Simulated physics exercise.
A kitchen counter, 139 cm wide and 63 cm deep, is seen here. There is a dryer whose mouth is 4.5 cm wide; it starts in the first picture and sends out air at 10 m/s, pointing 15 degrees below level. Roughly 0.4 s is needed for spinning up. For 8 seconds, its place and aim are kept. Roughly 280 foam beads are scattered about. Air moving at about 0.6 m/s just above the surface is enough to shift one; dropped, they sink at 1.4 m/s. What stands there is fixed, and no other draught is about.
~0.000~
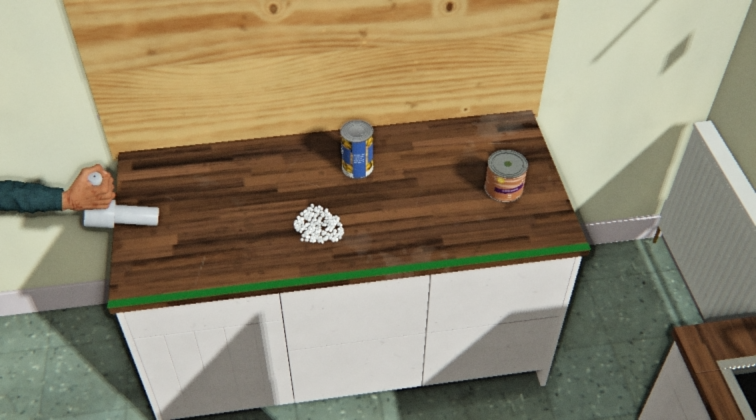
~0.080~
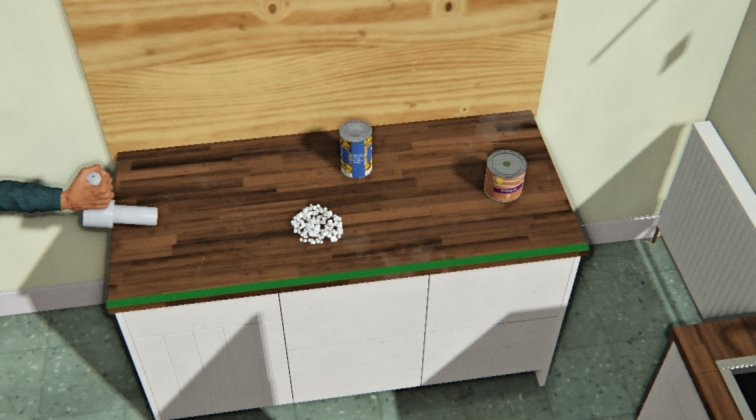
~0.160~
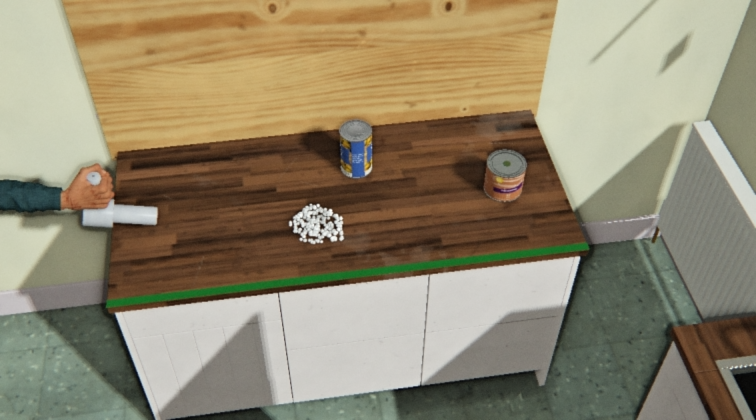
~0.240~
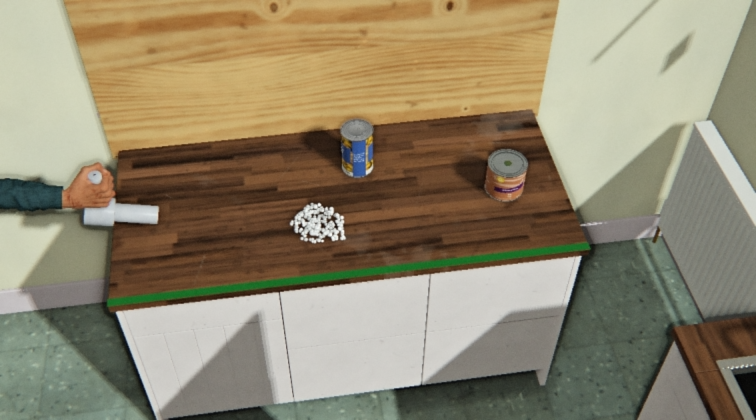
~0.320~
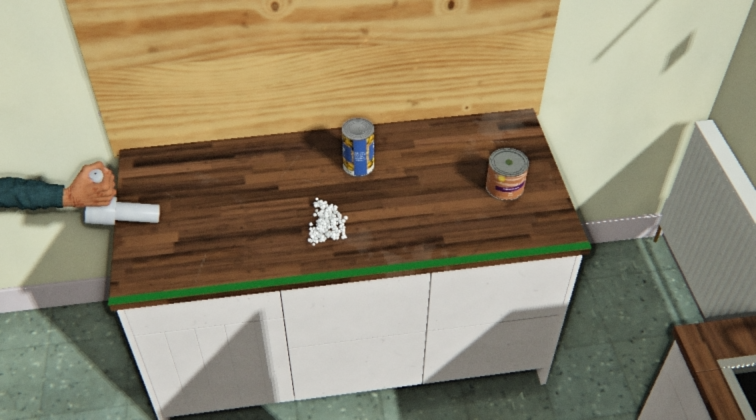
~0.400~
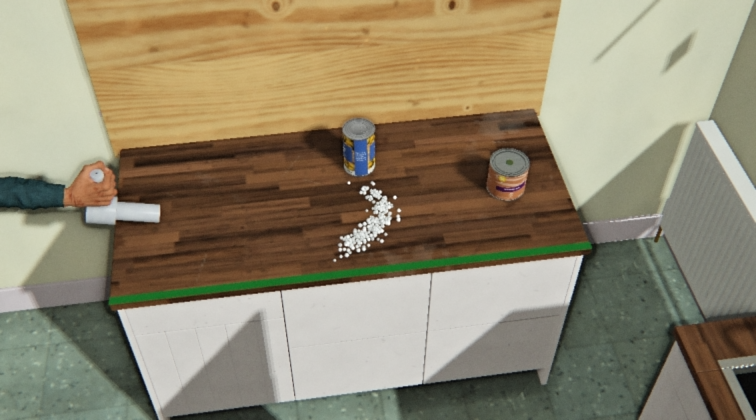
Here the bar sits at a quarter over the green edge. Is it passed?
Watch it - the losses over that edge are going to exceed one in four.
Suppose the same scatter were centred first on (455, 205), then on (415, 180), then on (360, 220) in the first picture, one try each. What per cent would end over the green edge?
In turn about 0 %, 0 %, 30 %.
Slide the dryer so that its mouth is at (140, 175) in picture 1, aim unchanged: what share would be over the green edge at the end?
Some 70 %.
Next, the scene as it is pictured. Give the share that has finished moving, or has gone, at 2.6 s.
Estimated share: Near 100 %.
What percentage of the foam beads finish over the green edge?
Result: Close to 50 in a hundred.
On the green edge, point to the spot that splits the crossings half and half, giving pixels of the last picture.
Close to pixel (473, 262).
After 1.6 s, 6 % are on the move or not yet settled, 47 % are over the green edge.
After 2.6 s, 0 % are on the move or not yet settled, 47 % are over the green edge.
After 4.4 s, 0 % are on the move or not yet settled, 47 % are over the green edge.
After 8.0 s, at the end, 47 % are over the green edge.
